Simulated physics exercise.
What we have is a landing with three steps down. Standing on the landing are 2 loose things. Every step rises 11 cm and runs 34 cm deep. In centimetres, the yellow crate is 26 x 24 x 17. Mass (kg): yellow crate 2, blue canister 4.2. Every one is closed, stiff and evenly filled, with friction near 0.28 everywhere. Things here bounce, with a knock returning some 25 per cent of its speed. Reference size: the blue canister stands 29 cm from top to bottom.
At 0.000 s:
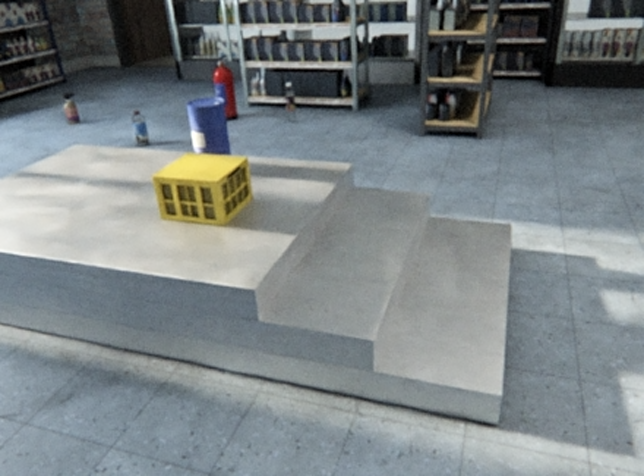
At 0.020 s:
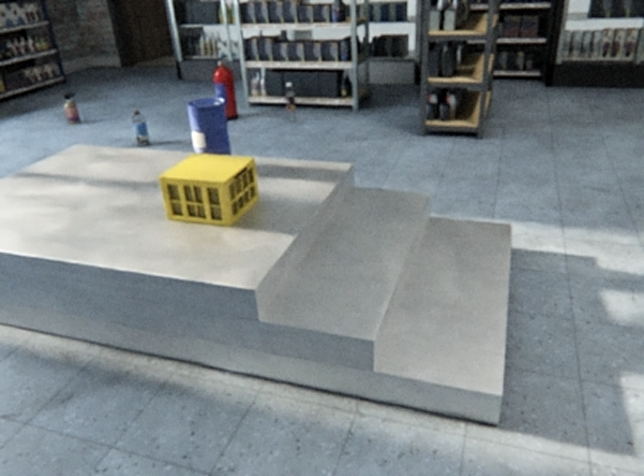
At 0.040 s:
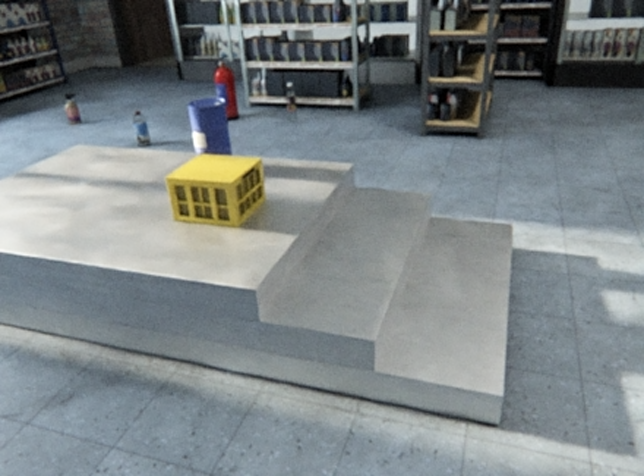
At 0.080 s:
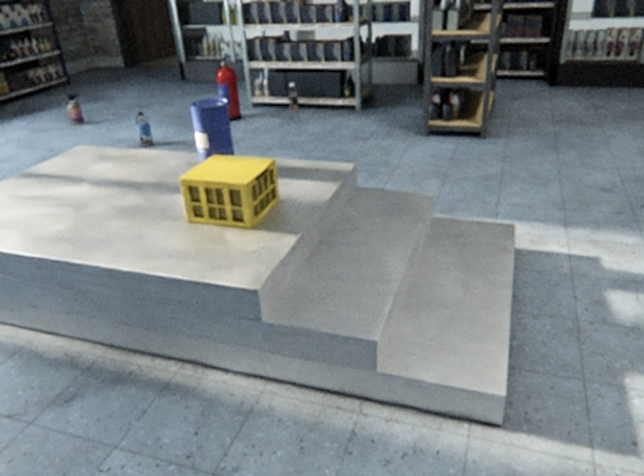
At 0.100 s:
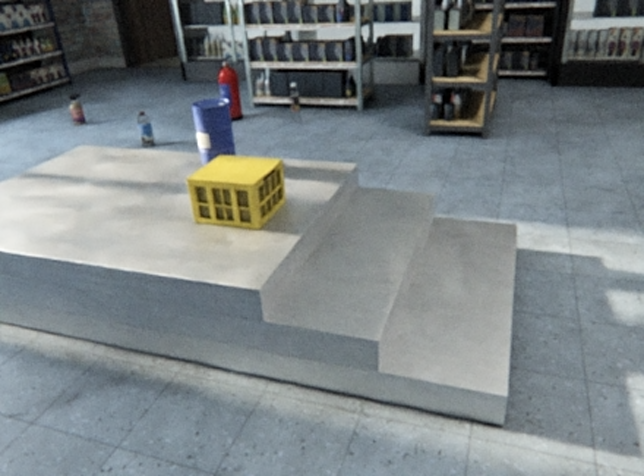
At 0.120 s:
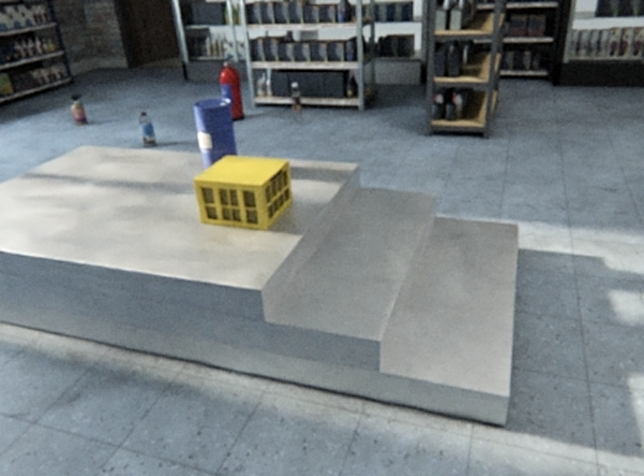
The clip opens on a yellow crate and a blue canister standing on a grey landing with steps down on its right side, shelves behind. The crate slides slowly to the right across the landing, shifting a short way closer to the steps, while the canister stays beyond it, standing upright.
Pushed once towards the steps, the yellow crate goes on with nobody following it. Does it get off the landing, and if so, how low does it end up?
No, it stays on the landing.
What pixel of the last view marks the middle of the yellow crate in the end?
End position: Roughly (292, 195).
Around 0.22 s, 18 cm of landing left; yellow crate near (267, 193).
Around 0.32 s, 12 cm of landing left; yellow crate near (282, 195).
Around 0.42 s, 9 cm of landing left; yellow crate near (290, 195).
Finally (0.9 s), 8 cm of landing left; blue canister still in place (within 12 cm). Final places as that camera would see them, yellow crate near (292, 195).
